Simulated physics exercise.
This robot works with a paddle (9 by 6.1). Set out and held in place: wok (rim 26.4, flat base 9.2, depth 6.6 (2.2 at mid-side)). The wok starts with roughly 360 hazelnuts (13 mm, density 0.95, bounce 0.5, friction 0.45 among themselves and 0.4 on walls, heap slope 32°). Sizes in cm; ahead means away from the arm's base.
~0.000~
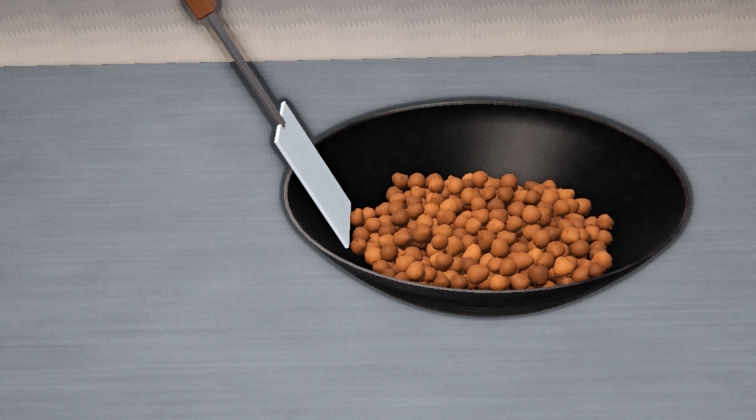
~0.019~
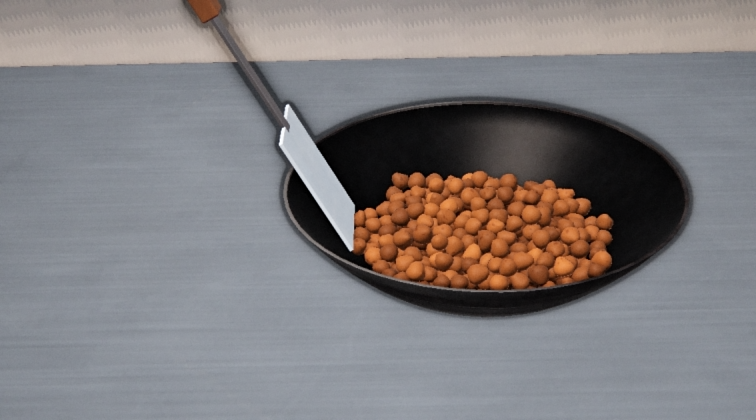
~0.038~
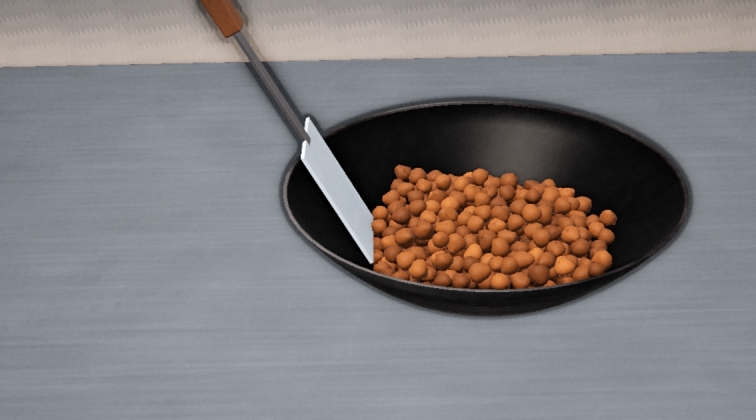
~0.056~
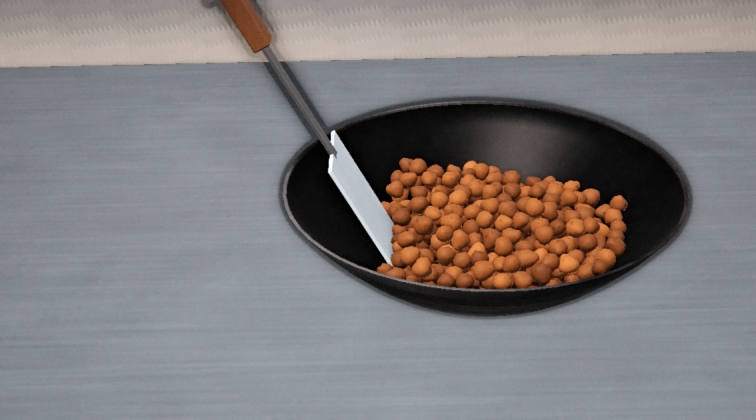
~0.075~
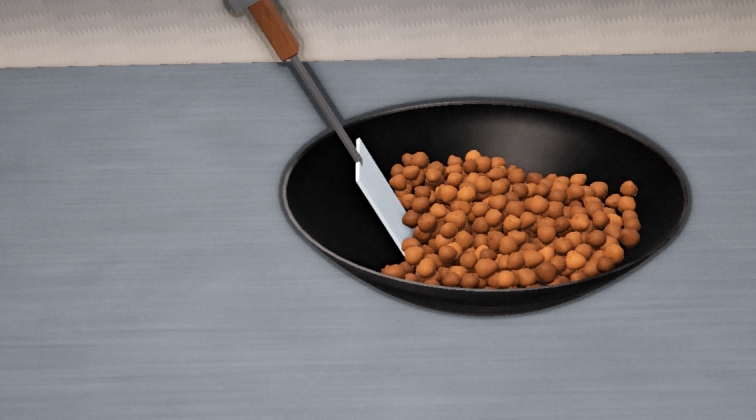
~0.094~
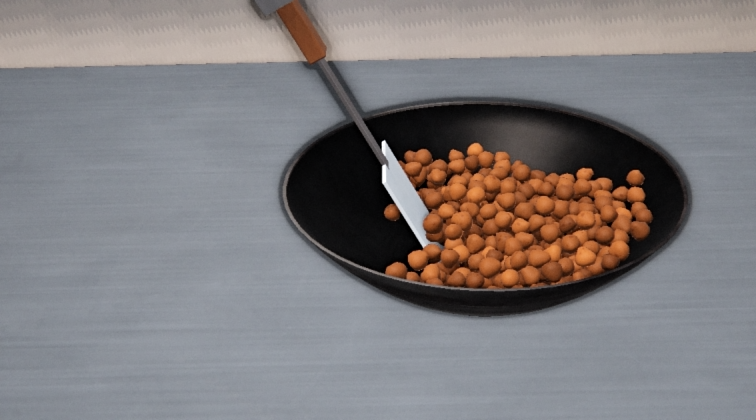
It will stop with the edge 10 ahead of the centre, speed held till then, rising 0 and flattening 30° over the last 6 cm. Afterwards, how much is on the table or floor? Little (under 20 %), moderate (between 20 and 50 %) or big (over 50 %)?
Share on the table or floor: Moderate (between 20 and 50 %).
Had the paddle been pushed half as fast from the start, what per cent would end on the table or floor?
Then about 15 per cent.
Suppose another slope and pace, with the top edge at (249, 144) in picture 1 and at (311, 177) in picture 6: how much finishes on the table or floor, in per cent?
Some 10 per cent.
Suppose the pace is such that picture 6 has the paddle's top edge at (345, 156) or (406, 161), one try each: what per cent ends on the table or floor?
About 15 and 35 per cent.
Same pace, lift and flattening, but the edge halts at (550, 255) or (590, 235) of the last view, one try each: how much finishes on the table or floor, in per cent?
About 0 and 15 per cent.
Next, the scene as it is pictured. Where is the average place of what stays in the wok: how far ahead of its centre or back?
Some 2.5 cm ahead.
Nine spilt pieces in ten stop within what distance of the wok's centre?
Some 45 cm.
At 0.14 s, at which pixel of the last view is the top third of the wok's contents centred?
Near (564, 207).
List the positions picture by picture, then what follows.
In the first picture, paddle top edge at (280, 121), sloping 62°; upper third of the load around (485, 225), from x 355 to 605, top at y 180; 359 in the wok.
In the second picture, paddle top edge at (284, 124), sloping 62°; upper third of the load around (485, 225), from x 360 to 605, top at y 180.
In the third picture, paddle top edge at (305, 137), sloping 62°; upper third of the load around (483, 224), from x 375 to 610, top at y 175.
In the fourth picture, paddle top edge at (332, 151), sloping 62°; upper third of the load around (489, 218), from x 385 to 620, top at y 165.
In the fifth picture, paddle top edge at (358, 159), sloping 62°; upper third of the load around (496, 212), from x 390 to 630, top at y 160.
In the sixth picture, paddle top edge at (384, 161), sloping 62°; upper third of the load around (518, 211), from x 395 to 645, top at y 150; 359 in the wok.
By 0.14 s, sloping 62°, highest piece 6 above the table; 359 in the wok.
By 0.19 s, sloping 52°, highest piece 8 above the table; 358 in the wok, 1 on the blade or in flight.
By 0.41 s, sloping 32°, highest piece 7 above the table; 243 in the wok, 85 on the table or floor, 31 on the blade or in flight.
By 1.46 s, sloping 32°, highest piece 6 above the table; 243 in the wok, 116 on the table or floor.
Final count, 243 in the wok, 116 on the table or floor. That is 32 % on the table or floor.
